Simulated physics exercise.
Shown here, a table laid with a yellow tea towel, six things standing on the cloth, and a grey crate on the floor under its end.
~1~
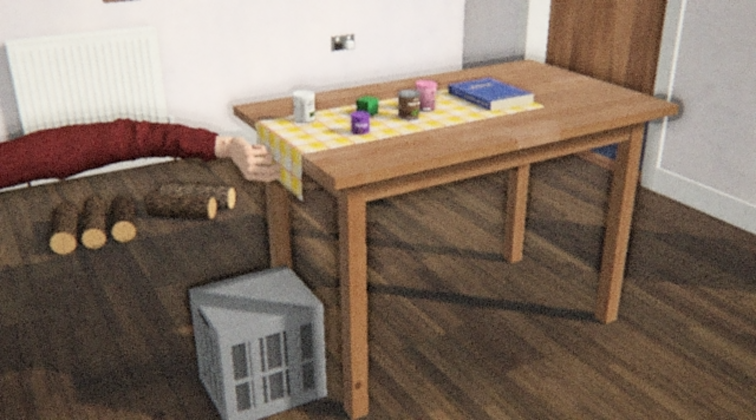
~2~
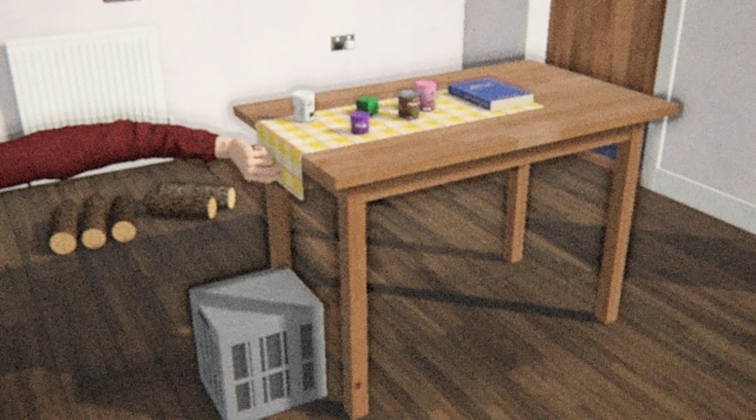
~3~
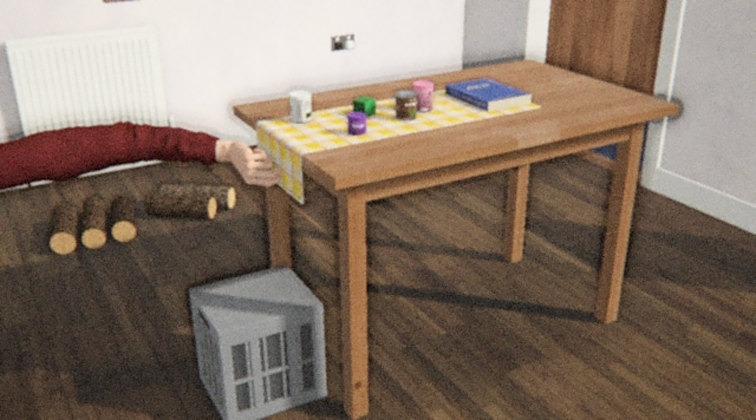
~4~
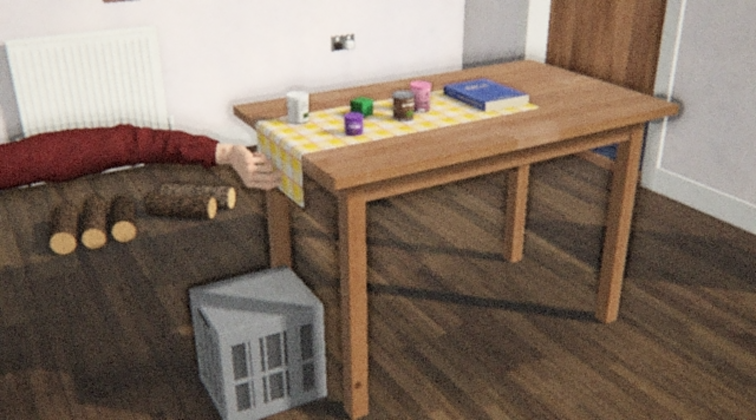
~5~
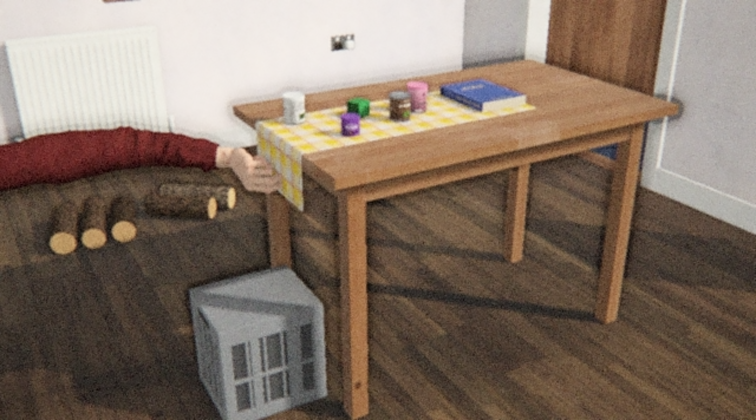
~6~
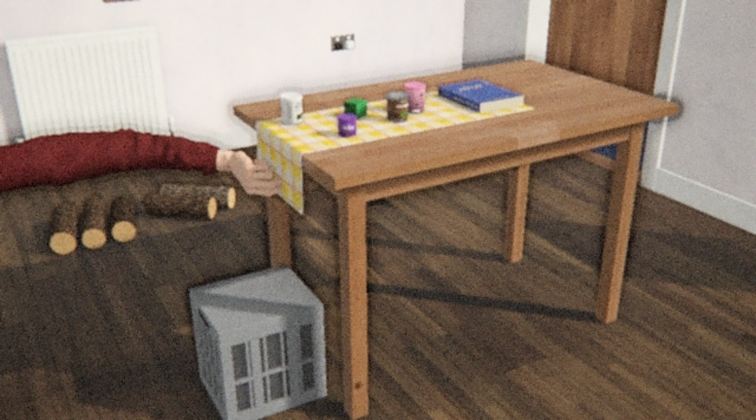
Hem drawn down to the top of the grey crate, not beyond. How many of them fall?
Three.
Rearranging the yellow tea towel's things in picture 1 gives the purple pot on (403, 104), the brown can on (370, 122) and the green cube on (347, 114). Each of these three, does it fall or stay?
Note: Purple pot kept on top; brown can lost; green cube lost.
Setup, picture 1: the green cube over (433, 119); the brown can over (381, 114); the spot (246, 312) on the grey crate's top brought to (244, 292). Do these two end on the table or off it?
So the green cube stays there, and the brown can stays there.
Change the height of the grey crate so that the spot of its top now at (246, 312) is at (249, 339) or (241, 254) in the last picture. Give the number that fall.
The first gives 4, the second 1.
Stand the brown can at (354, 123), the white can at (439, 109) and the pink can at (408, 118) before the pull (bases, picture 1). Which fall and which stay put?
You'd see the brown can go down, the white can hang on and the pink can hang on.
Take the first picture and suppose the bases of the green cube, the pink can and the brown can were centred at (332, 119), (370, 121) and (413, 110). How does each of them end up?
Record - green cube lost; pink can lost; brown can retained.
Soon after, hem near (281, 254); white can and purple pot gone.
After that, hem on the crate; white can, purple pot and green cube gone.
In the end, hem on the crate; white can, purple pot and green cube gone. The answer is three.
